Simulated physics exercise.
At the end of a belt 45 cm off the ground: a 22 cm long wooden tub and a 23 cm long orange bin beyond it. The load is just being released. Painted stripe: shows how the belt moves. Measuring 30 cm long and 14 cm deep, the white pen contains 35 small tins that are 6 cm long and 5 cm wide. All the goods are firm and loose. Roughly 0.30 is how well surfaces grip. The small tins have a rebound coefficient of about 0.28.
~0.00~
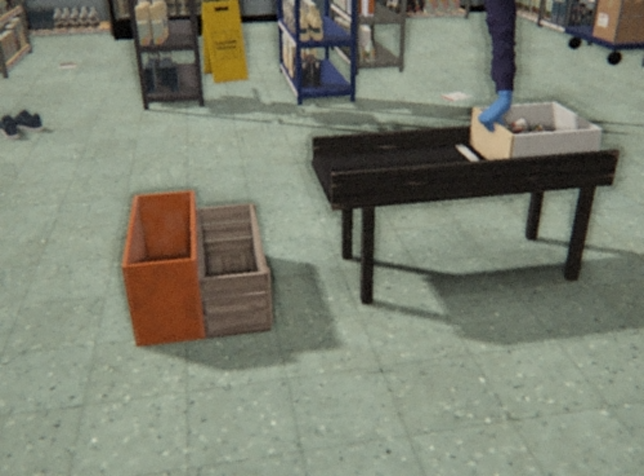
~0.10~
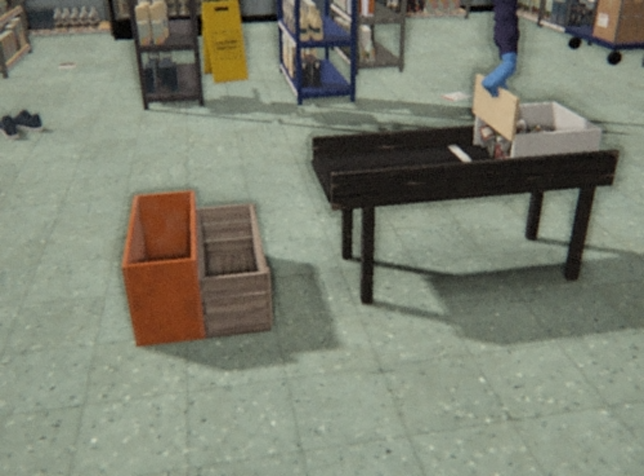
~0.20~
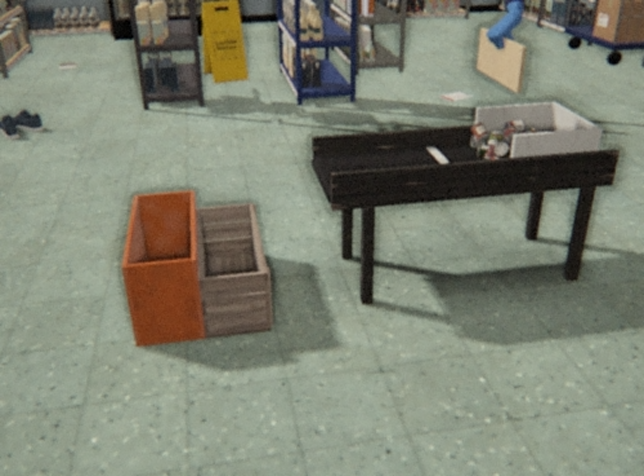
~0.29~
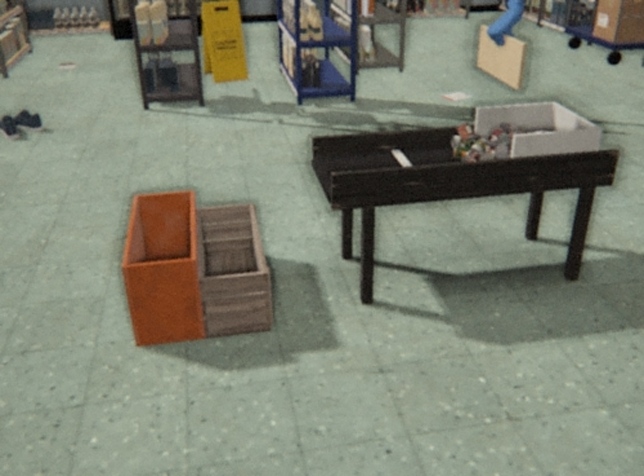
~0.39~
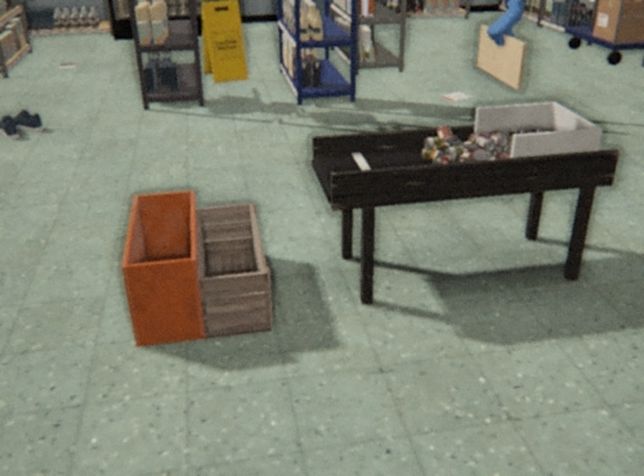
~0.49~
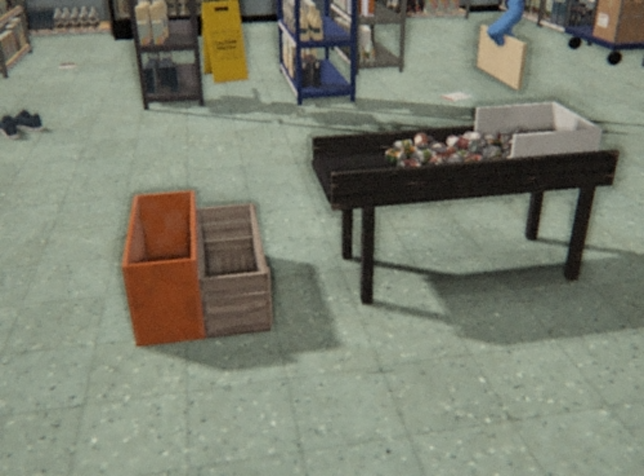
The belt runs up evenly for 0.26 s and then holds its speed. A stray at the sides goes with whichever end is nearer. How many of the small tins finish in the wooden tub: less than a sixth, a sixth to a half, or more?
Count in the wooden tub at the end: Greater than half of them.
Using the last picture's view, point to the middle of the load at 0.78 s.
Near pixel (371, 165).
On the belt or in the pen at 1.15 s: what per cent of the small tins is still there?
Some 10 per cent.
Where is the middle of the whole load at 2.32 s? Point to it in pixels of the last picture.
The centre sits near (236, 283).
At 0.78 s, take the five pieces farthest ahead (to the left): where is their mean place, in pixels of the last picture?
Pixel (287, 175), give or take.
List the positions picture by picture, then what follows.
In the first picture (places track the rim corner closest to us here), white pen (514, 135); wooden tub (203, 279); belt travel 0 cm; all still inside.
The second picture shows white pen (514, 135); belt travel 3 cm.
The third picture shows white pen (514, 135); belt travel 12 cm; 2 out.
The fourth picture shows white pen (514, 135); belt travel 26 cm; 10 out, the lowest tin at (473, 160).
The fifth picture shows white pen (514, 135); belt travel 41 cm; 17 out, the lowest tin at (455, 144).
The sixth picture shows white pen (514, 135); wooden tub (203, 279); belt travel 56 cm; 24 out, the lowest tin at (461, 157).
After 0.78 s, 1 still in the white pen, 28 on the belt and 6 in the air.
After 1.15 s, 19 in the wooden tub, 3 on the belt and 13 in the air.
After 1.66 s, 33 in the wooden tub and 2 in the air.
Outcome (at 2.32 s), 33 in the wooden tub and 2 on the ground short of the wooden tub. Asked share, 33 of 35, 94 per cent.
